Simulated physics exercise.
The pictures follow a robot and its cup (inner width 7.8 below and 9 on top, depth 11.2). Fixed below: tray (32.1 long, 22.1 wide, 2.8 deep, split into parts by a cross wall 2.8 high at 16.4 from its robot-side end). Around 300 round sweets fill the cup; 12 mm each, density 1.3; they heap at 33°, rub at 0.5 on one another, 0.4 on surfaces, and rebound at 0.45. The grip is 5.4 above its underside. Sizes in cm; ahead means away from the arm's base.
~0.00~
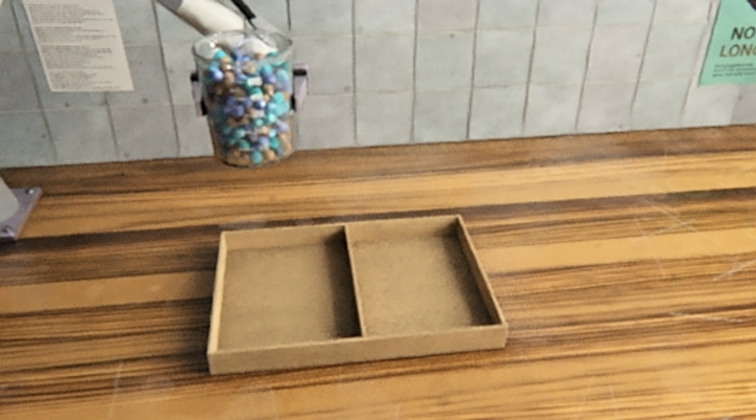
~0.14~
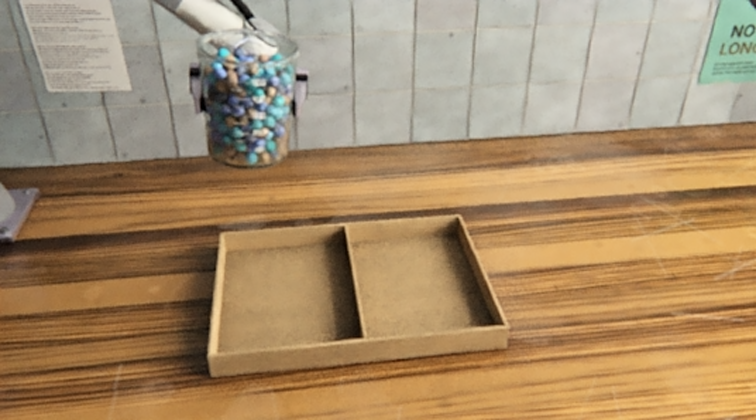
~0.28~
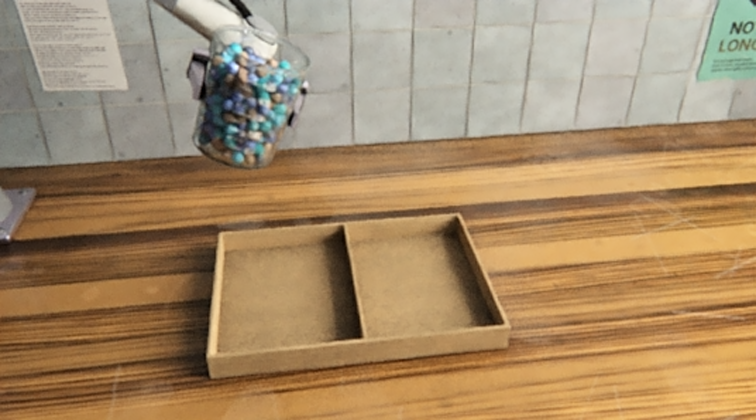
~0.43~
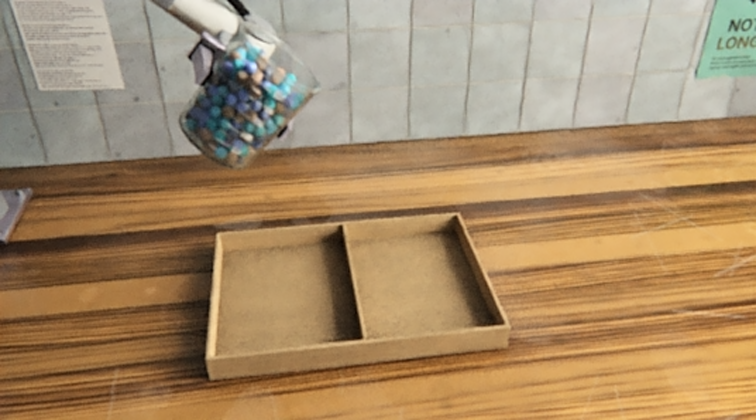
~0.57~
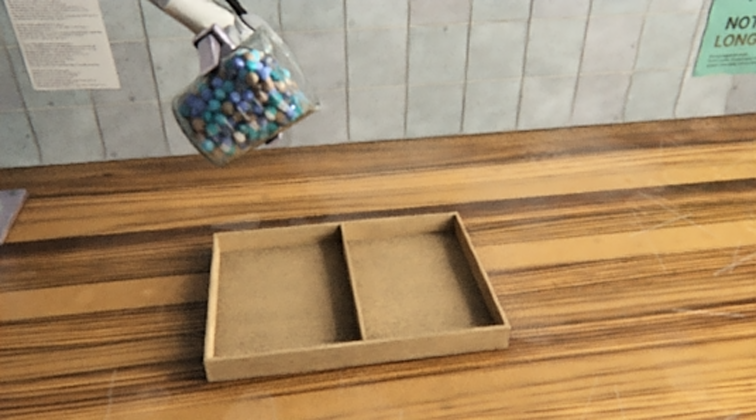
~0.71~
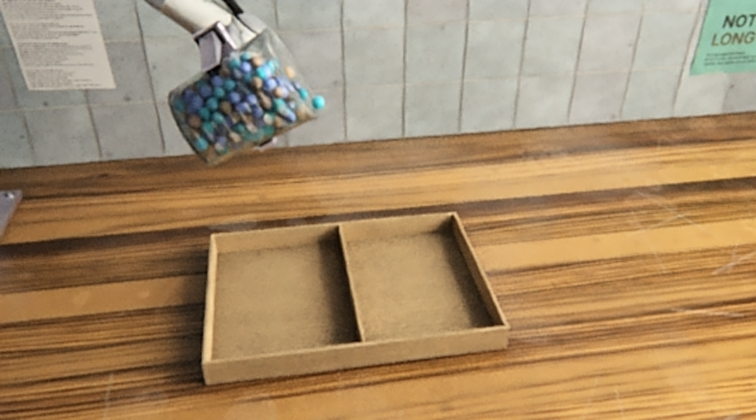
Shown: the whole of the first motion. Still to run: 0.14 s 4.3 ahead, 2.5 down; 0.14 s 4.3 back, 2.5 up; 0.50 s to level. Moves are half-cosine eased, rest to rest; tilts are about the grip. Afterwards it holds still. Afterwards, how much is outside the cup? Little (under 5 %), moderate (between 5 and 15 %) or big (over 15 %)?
Answer: Moderate; between 5 and 15 % of the round sweets finish outside the cup.
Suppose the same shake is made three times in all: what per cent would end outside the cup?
It would be near 20 per cent.
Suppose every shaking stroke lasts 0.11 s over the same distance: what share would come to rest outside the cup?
In that case some 10 per cent.
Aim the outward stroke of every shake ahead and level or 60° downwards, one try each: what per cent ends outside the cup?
Some 20 and 5 per cent.
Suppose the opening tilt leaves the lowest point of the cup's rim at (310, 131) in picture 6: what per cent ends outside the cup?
About 35 per cent.
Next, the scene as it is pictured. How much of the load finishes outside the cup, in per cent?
Roughly 8 per cent.
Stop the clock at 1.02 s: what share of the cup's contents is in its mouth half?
About 45 per cent.
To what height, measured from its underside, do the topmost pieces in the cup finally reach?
About 11.5 cm.
After 1.02 s, tilted 62° forward, highest piece 30 above the table; 282 in the cup, 20 in flight or on a rim.
After 1.33 s, tilted 14° forward, highest piece 32 above the table; 277 in the cup, 16 in the far-side part, 7 in the robot-side part, 1 on the table or floor, 1 in flight or on a rim.
After 1.69 s, level, highest piece 32 above the table; 277 in the cup, 17 in the far-side part, 7 in the robot-side part, 1 on the table or floor.
After 2.74 s, level, highest piece 32 above the table; 277 in the cup, 17 in the far-side part, 7 in the robot-side part, 1 on the table or floor.
At rest, 277 in the cup, 17 in the far-side part, 7 in the robot-side part, 1 on the table or floor. That is 8 % outside the cup.
